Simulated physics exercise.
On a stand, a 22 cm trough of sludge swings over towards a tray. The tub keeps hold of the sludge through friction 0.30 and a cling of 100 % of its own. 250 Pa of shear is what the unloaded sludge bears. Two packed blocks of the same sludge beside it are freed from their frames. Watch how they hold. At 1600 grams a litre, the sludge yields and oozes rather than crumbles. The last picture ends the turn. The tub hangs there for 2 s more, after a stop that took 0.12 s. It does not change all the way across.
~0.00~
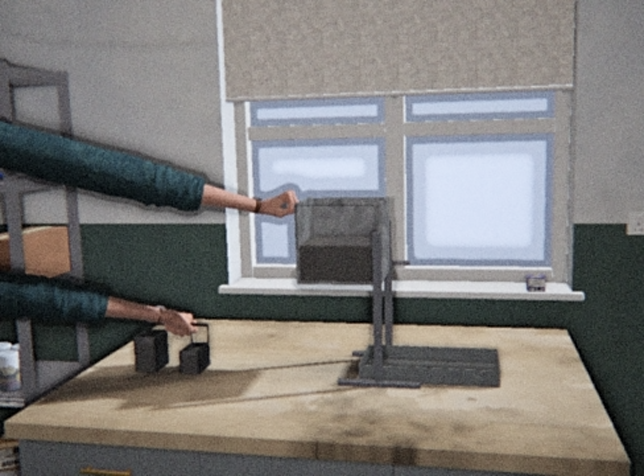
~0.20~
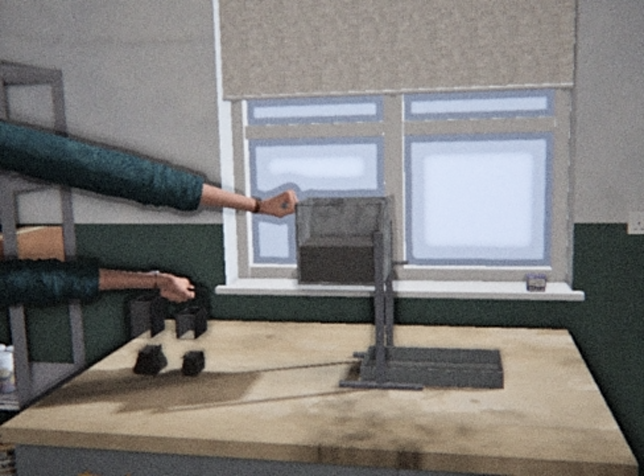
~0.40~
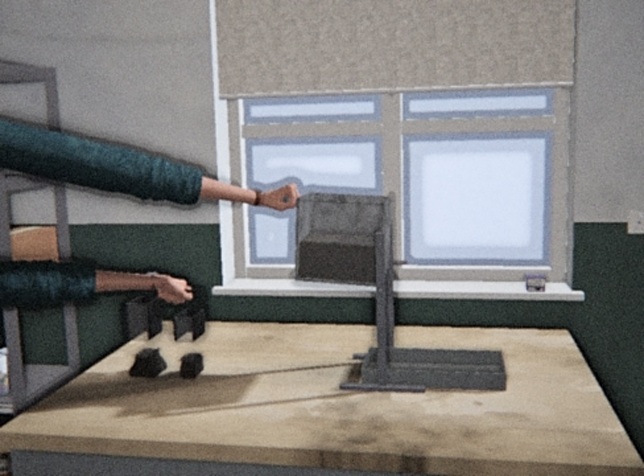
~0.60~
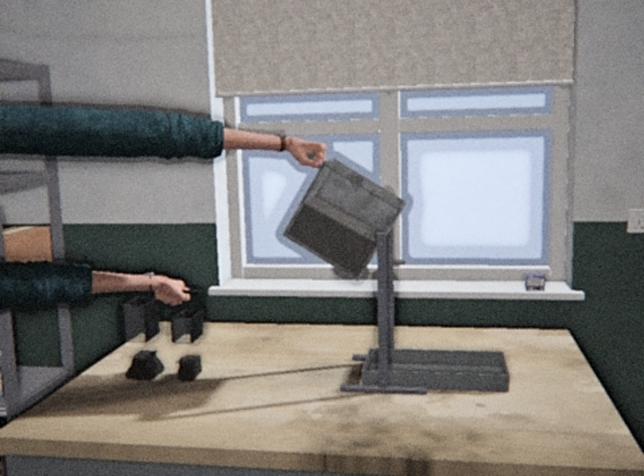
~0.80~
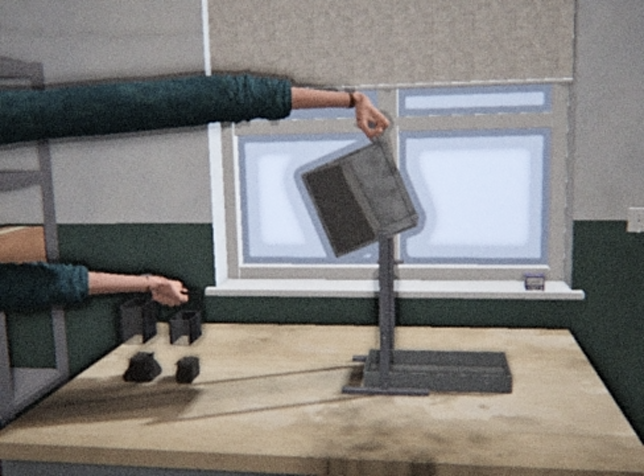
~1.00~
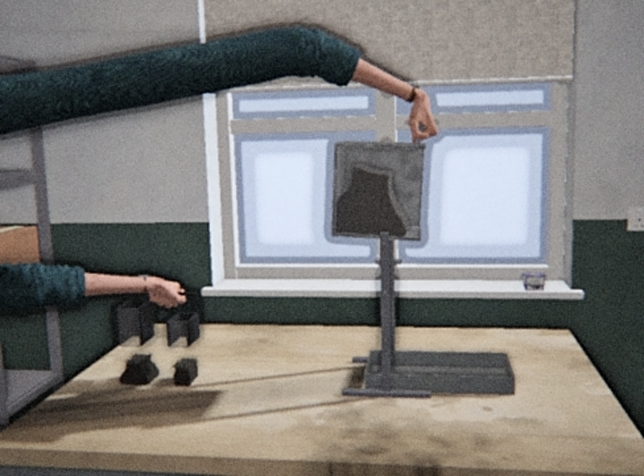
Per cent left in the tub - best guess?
Best guess: 52 %.
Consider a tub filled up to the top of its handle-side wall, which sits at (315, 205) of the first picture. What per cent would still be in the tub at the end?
I'd put it at close to 70 per cent.
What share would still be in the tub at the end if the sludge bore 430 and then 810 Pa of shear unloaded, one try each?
First try roughly 65 per cent, second try roughly 100 per cent.
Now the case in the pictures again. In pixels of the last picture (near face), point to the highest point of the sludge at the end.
Peak location: Approx. (356, 210).
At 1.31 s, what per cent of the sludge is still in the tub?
Roughly 60 per cent.
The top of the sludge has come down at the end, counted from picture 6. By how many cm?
About 11 cm.
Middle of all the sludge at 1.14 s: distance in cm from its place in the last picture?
Roughly 7 cm.
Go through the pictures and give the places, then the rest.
Handle-side rim at (297, 205), tilt 0 degrees; crest of the sludge at (315, 245); block heights 9.3 cm, 6.0 cm (left to right), in the first frame.
Handle-side rim at (298, 205), tilt 0 degrees; crest of the sludge at (316, 246); block heights 7.4 cm, 5.9 cm (left to right), in the second frame.
Handle-side rim at (300, 199), tilt 4 degrees; crest of the sludge at (302, 242); block heights 6.8 cm, 5.8 cm (left to right), in the third frame.
Handle-side rim at (326, 164), tilt 32 degrees; crest of the sludge at (307, 205); block heights 6.8 cm, 5.8 cm (left to right), in the fourth frame.
Handle-side rim at (381, 143), tilt 68 degrees; crest of the sludge at (340, 165); block heights 6.8 cm, 5.8 cm (left to right), in the fifth frame.
Handle-side rim at (424, 149), tilt 93 degrees; crest of the sludge at (353, 168); block heights 6.8 cm, 5.8 cm (left to right), in the sixth frame.
After 1.14 s, the tub is at 93 degrees and holds 85 %.
After 1.31 s, the tub is at 93 degrees and holds 58 %.
After 1.48 s, the tub is at 93 degrees and holds 52 %.
After 1.65 s, the tub is at 93 degrees and holds 52 %.
After 3.00 s, the tub is at 93 degrees and holds 52 %.
